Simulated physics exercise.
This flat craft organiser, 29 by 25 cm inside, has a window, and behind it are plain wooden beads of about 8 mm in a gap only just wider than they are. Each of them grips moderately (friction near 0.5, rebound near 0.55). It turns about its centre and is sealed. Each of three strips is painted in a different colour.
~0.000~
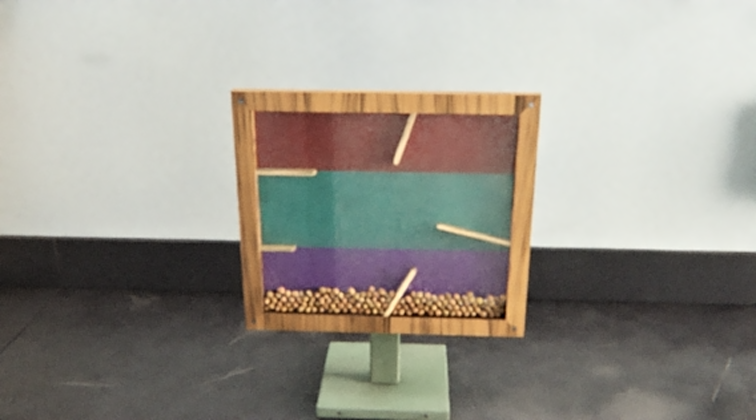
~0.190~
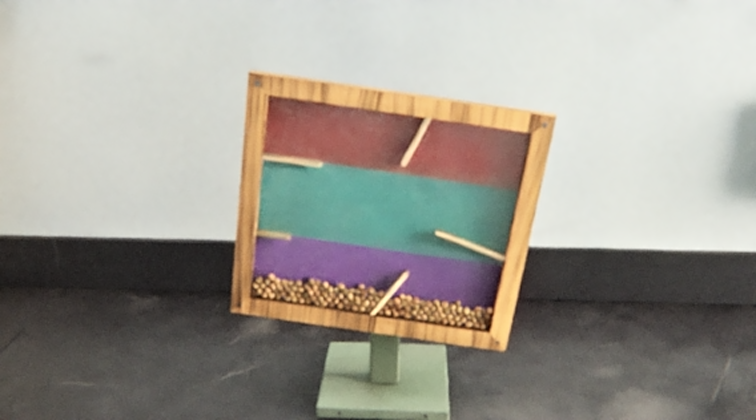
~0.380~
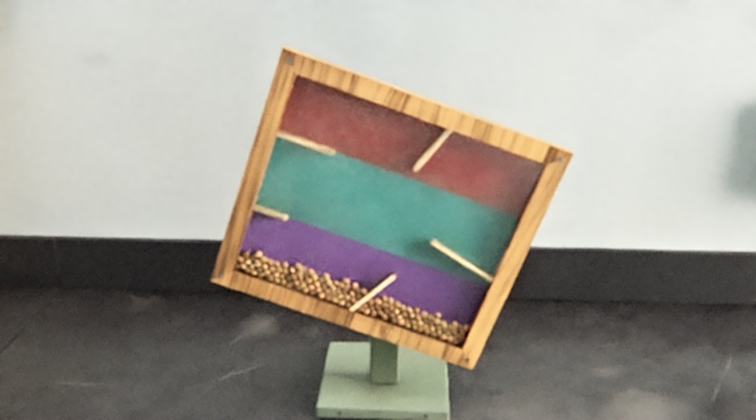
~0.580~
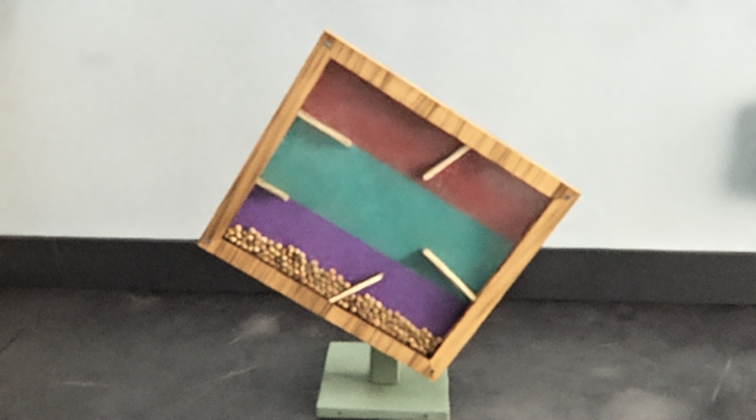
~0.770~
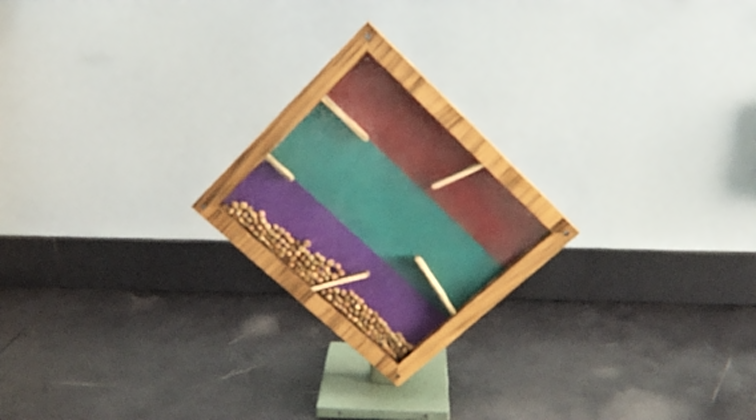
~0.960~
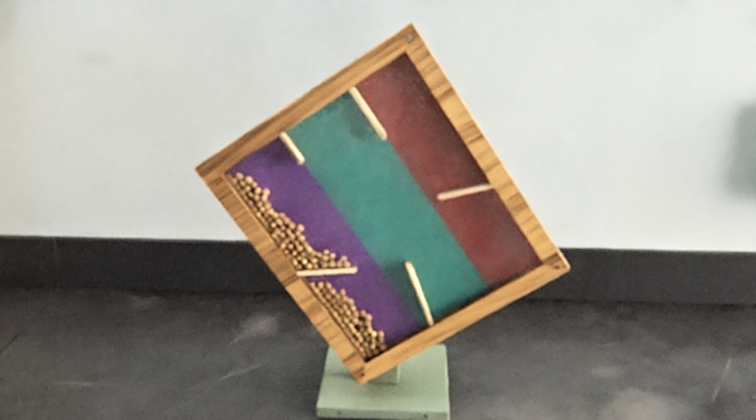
A wooden-framed panel with red, turquoise and purple stripes turned steadily clockwise on its green stand, while the small brown beads lying along its purple edge shifted slightly, staying mostly in the purple stripe.
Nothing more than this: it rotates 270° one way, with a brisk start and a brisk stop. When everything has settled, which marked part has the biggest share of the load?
It is red.
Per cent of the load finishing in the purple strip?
About 0 per cent.
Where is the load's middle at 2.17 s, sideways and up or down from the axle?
Position estimate: Left 11 cm, below 5 cm.
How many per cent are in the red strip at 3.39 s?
It works out at roughly 85 %.
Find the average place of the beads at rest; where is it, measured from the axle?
About 6 cm left and 11 cm below.
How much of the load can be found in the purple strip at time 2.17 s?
The share there is close to 70 per cent.
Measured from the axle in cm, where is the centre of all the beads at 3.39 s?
Some 3 cm left and 9 cm below.
After 2.17 s, it stands 132° clockwise; the beads' middle is 11 cm left of and 5 cm below the centre; red 10 %, purple 70 %, turquoise 20 %.
After 3.39 s, it has come round 209° clockwise; the beads' middle is 3 cm left of and 9 cm below the centre; red 85 %, turquoise 15 %.
After 4.43 s, it has come round 270° clockwise; the beads' middle is 9 cm left of and 6 cm below the centre; red 90 %, turquoise 10 %.
Settled by 5.4 s, it has come round 270° clockwise; red 65 %, purple 0 %, turquoise 35 %.
